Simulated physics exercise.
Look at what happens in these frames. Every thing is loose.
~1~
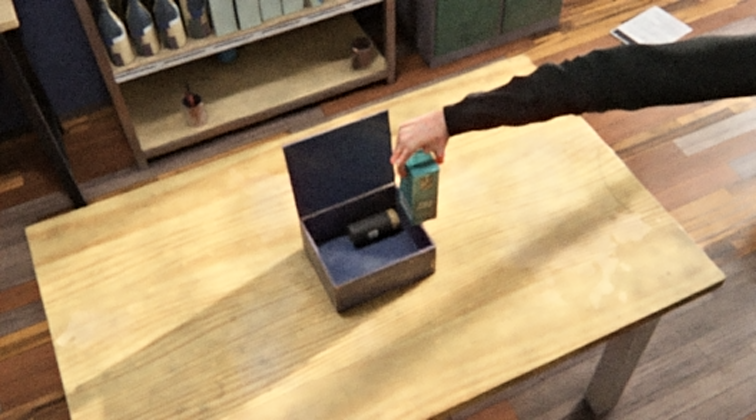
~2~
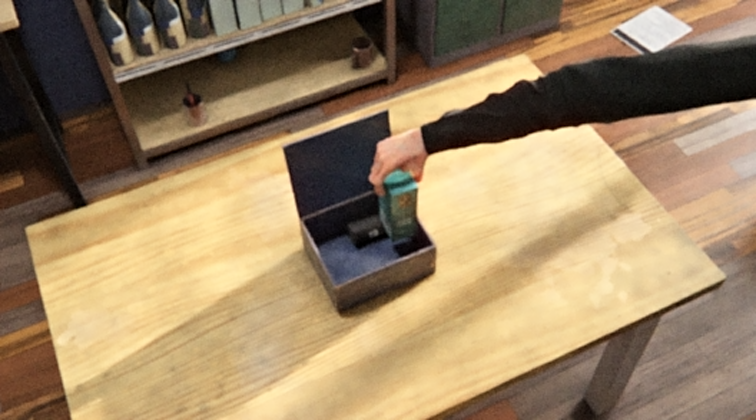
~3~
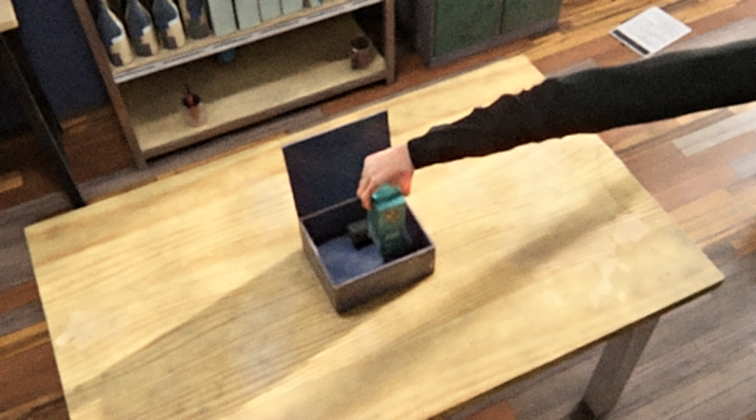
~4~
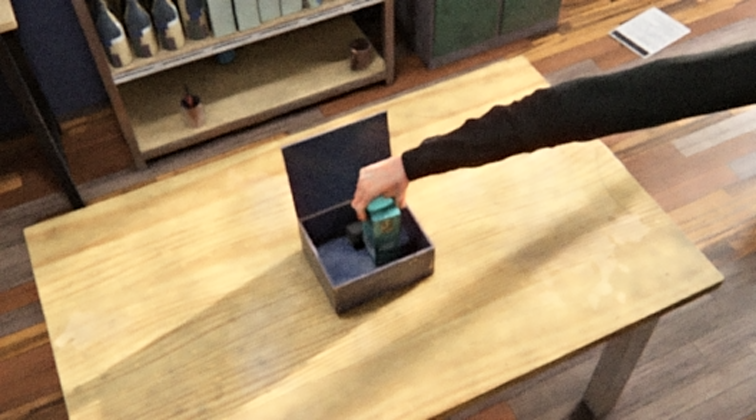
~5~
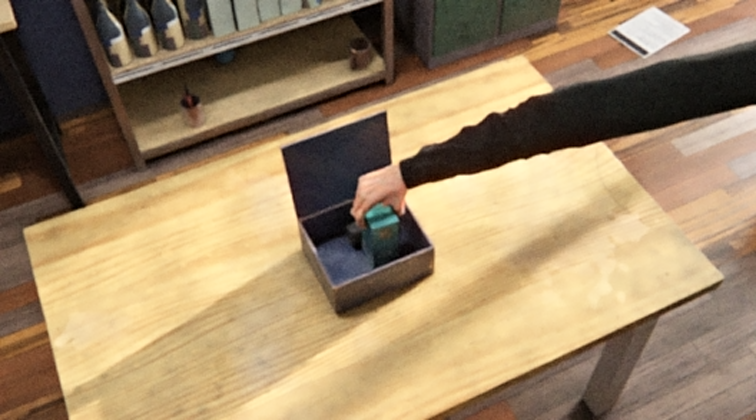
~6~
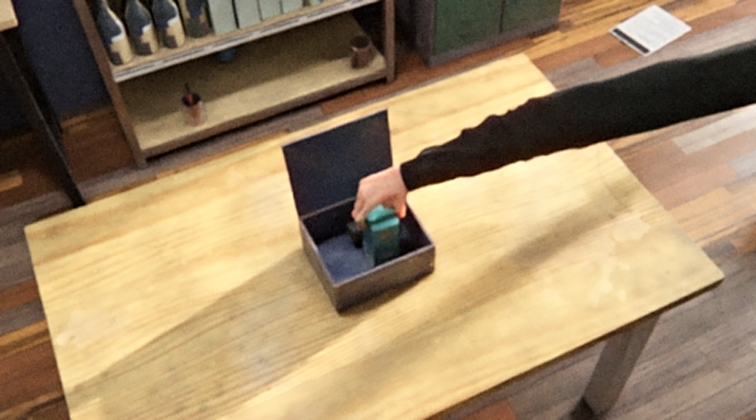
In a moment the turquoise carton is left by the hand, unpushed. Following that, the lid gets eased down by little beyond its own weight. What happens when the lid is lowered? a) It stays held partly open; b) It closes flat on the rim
It stays held partly open.
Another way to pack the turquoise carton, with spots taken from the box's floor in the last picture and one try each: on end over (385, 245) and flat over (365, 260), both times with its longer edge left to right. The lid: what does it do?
On the first try the lid stays partly open, and on the second it goes all the way down.
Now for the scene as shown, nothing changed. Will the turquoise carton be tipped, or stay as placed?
By the end it has kept its angle.
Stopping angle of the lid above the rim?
Some 40°.
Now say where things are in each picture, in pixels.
The first picture shows on its way; turquoise carton (419, 186); black shaker (373, 226).
The second picture shows on its way; turquoise carton (398, 203); black shaker (373, 226).
The third picture shows on its way; turquoise carton (386, 217).
The fourth picture shows on its way; turquoise carton (381, 228).
The fifth picture shows on its way; turquoise carton (380, 235).
The sixth picture shows in place under the hand; turquoise carton (380, 237).
Then, 1.10 s past the last view, lid starting down.
Then, 1.60 s past the last view, lid 60° above the rim.
Then, 1.90 s past the last view, lid 41° above the rim.
Finally, lid 41° above the rim; both still in place. Final places as the last picture's camera would see them, turquoise carton near (380, 237).
